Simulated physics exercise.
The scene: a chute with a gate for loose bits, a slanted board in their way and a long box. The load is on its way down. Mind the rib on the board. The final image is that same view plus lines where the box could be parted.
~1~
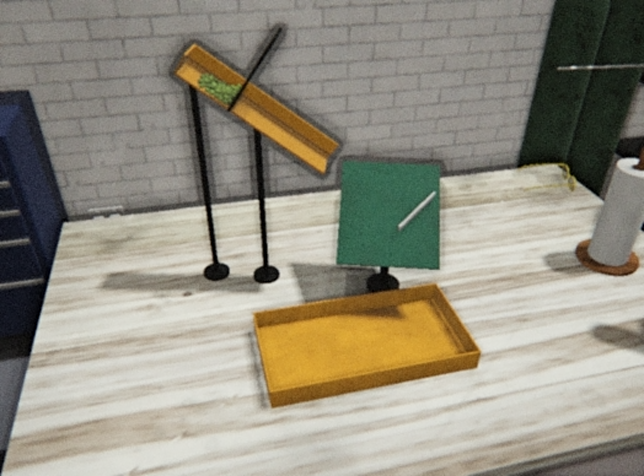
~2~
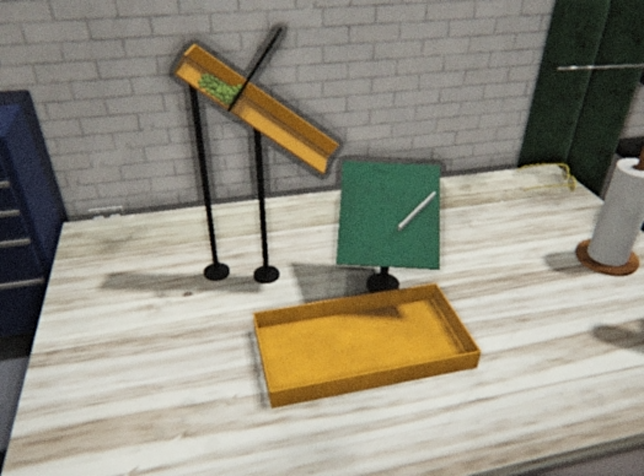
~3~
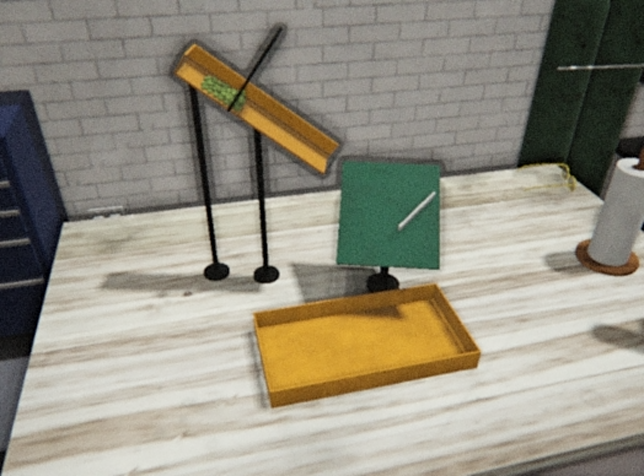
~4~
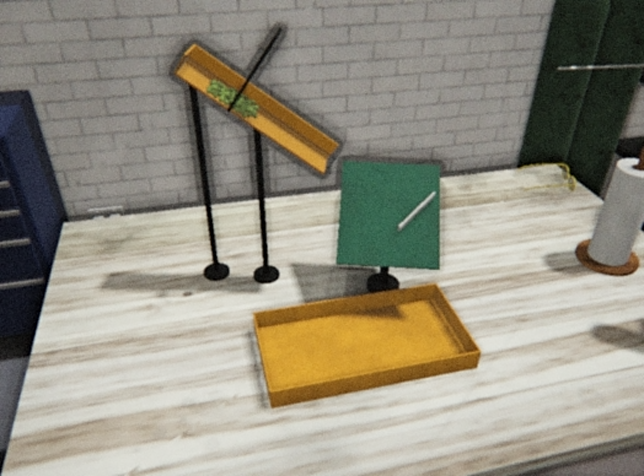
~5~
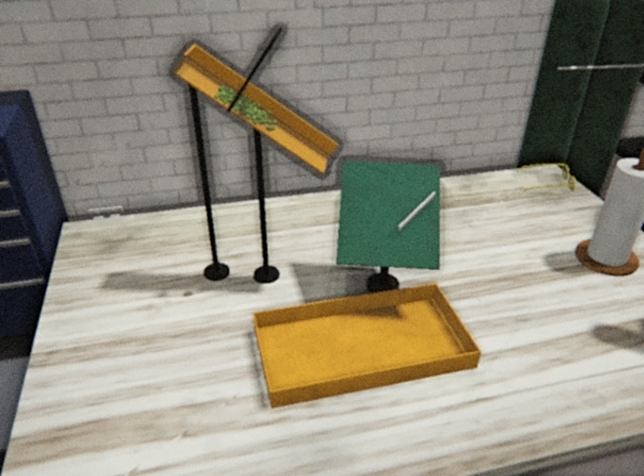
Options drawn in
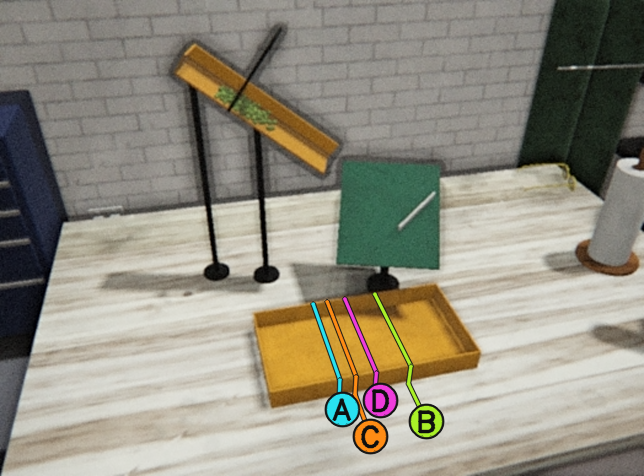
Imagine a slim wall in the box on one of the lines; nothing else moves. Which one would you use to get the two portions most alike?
Use line B.
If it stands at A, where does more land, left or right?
More lands on the right.
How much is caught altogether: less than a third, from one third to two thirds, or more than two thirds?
More than two thirds.
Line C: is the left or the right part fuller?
More lands on the right.
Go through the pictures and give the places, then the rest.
In the first picture, load behind the gate near (223, 90), dried peas; lip of the chute near (325, 167), sloping gently.
In the second picture, middle of the board near (390, 213), tilted fairly steeply; middle of its low edge near (388, 266); of its high edge near (391, 163).
In the third picture, front corners of the box near (271, 391) and (481, 351), empty; front of the load near (243, 102).
In the fourth picture, middle of the load near (236, 99); its front near (255, 116), close to a quarter of the way to the lip; rib from (435, 192) to (399, 227).
In the fifth picture, middle of the load near (245, 105); its front near (272, 128), close to a third of the way to the lip.
On the marked copy, line A crosses the front rim at (339, 378); line B crosses the front rim at (410, 365); line C crosses the front rim at (355, 375); line D crosses the front rim at (376, 371).
Choosing A, of what is caught, none at all on the left of the divider, the whole lot on the right.
Choosing B, of what is caught, close to half on the left of the divider, close to half on the right.
Choosing C, of what is caught, none at all on the left of the divider, the whole lot on the right.
Choosing D, of what is caught, a small share on the left of the divider, all but a few on the right.
